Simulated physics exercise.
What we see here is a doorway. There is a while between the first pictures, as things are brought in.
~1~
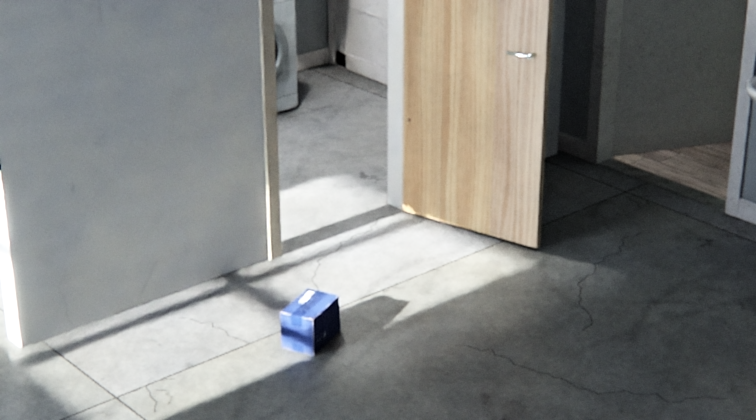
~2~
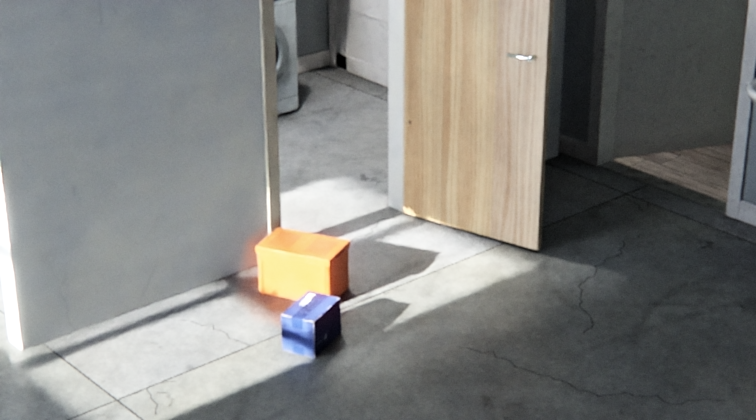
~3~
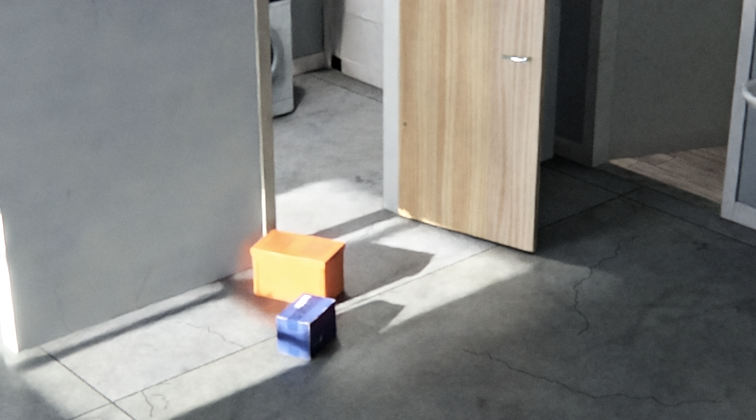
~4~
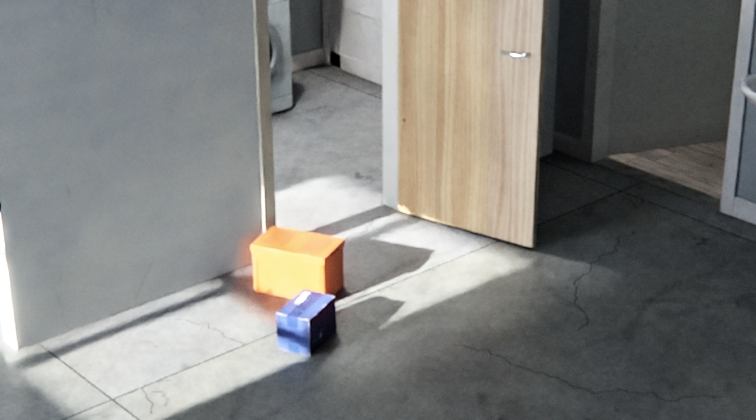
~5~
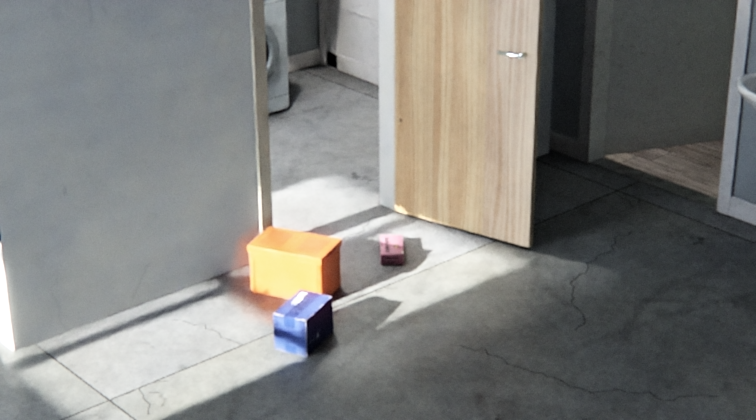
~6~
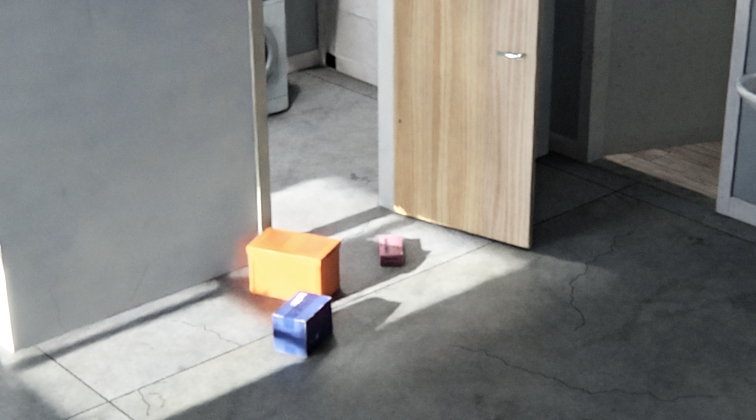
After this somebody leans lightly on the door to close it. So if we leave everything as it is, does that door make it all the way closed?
I expect the push will succeed.
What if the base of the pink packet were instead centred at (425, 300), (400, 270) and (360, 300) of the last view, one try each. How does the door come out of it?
First try: It swings home; second try: It gets caught partway; third try: It swings home.
Then, 1.30 s after the last picture, door 44° open; pink packet slid a little near (373, 251).
Then, 1.70 s after the last picture, door 16° open; pink packet slid about its own width near (325, 243).
At rest, door 0° open; moved from the start, pink packet; the other 2 in place. Seen from the same camera at the end, pink packet near (291, 230).
